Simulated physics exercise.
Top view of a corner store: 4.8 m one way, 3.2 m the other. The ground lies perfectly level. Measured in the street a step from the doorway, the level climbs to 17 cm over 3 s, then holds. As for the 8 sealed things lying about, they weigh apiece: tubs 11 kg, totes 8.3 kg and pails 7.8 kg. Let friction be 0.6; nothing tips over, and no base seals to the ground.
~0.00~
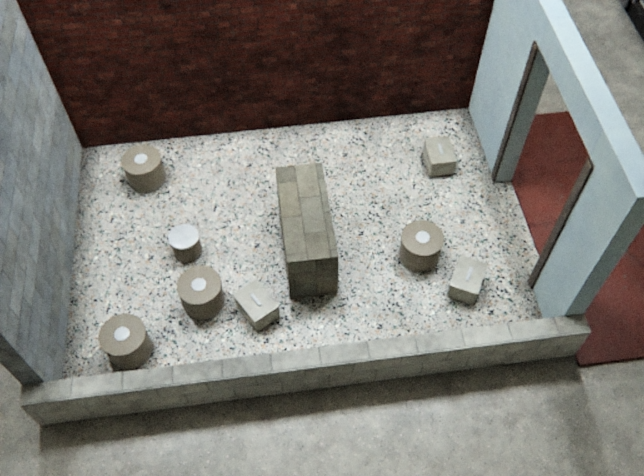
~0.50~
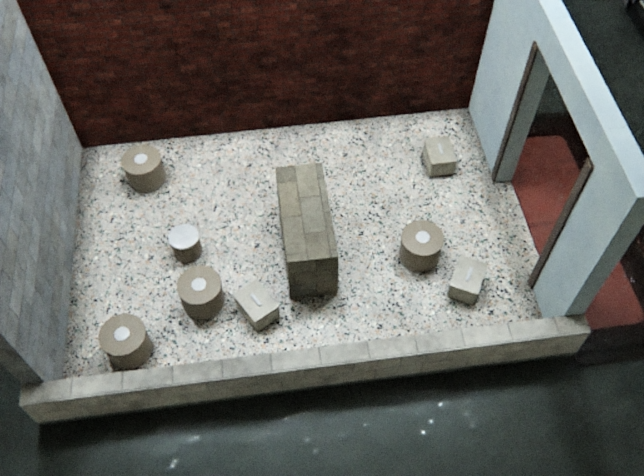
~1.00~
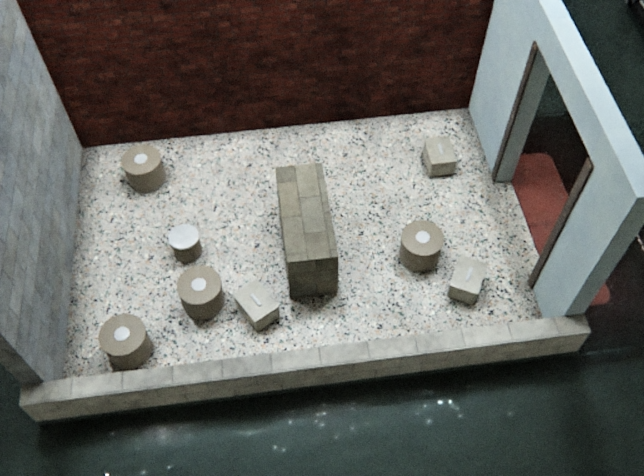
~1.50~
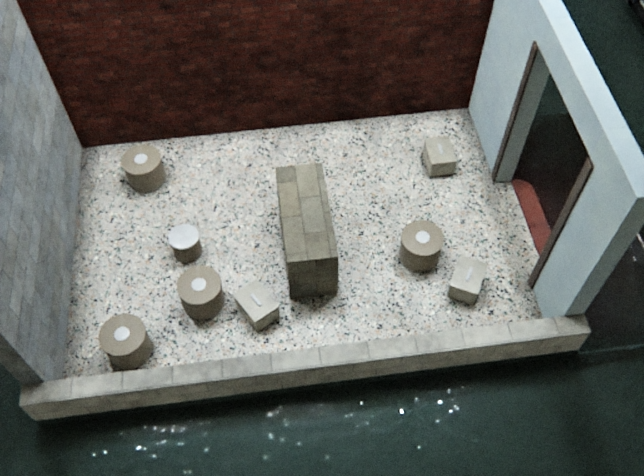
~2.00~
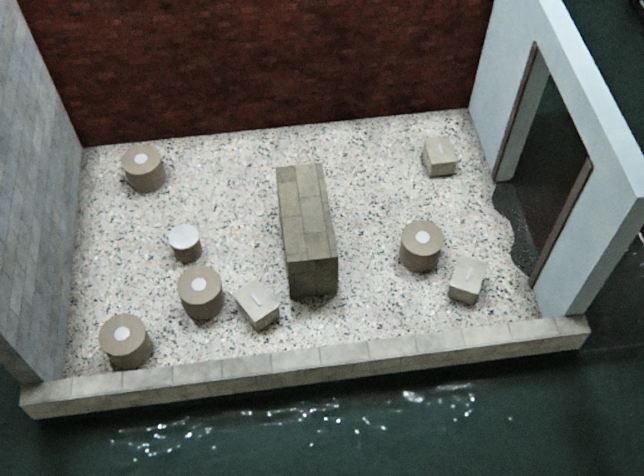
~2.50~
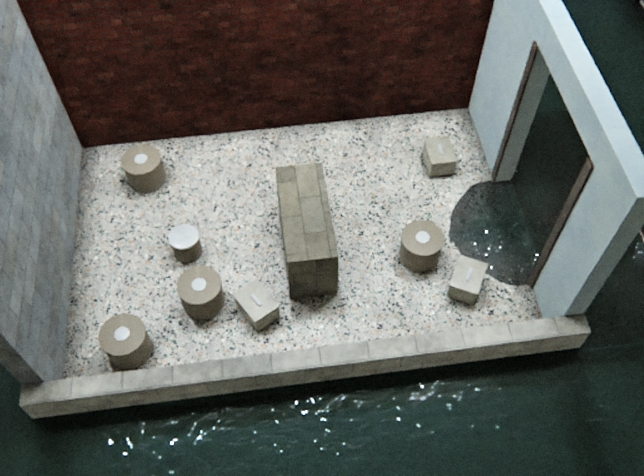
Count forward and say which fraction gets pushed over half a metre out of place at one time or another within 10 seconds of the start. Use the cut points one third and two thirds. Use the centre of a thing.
It falls below one third.
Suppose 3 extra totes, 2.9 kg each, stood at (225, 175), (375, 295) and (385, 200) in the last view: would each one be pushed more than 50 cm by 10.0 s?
Order as given - above the limit, above the limit, above the limit.
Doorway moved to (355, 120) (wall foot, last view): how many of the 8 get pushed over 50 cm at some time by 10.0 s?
The answer then is 1.
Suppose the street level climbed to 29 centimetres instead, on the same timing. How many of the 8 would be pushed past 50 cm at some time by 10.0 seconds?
Result: 7.
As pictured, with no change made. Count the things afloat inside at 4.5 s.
The count is 0.
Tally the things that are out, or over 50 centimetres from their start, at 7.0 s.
I get 1.
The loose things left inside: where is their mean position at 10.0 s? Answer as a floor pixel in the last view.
Around (254, 268).
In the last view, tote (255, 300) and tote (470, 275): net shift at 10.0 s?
5 cm, 50 cm.
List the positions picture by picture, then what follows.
In the first frame, a tub at (423, 237) rests on the ground; a tote at (256, 300) rests on the ground; 0.0 m2 under water; 0 of 8 have shifted.
In the second frame, a tub at (423, 237) rests on the ground; a tote at (256, 300) rests on the ground; 0.0 m2 under water; 0 of 8 have shifted.
In the third frame, a tub at (423, 237) rests on the ground; a tote at (256, 300), on the bottom; 0.0 m2 under water; 0 of 8 have shifted.
In the fourth frame, a tub at (423, 237) rests on the ground; a tote at (256, 300) rests on the ground; 0.0 m2 under water; 0 of 8 have shifted.
In the fifth frame, a tub at (423, 237) rests on the ground; a tote at (256, 300), on the bottom; 0.0 m2 under water; 0 of 8 have shifted.
In the sixth frame, a tub at (423, 237) rests on the ground; a tote at (256, 300), on the bottom; water covers 0.7 m2; 0 of 8 have shifted.
After 3.5 s 0 of 8 are over 50 cm from their spots; 0 afloat.
After 4.5 s 1 of 8 are over 50 cm from their spots; 0 afloat.
After 7.0 s 1 of 8 are over 50 cm from their spots; 0 afloat.
After 10.0 s 1 of 8 are over 50 cm from their spots, and 2 have been at some point; 3 afloat.
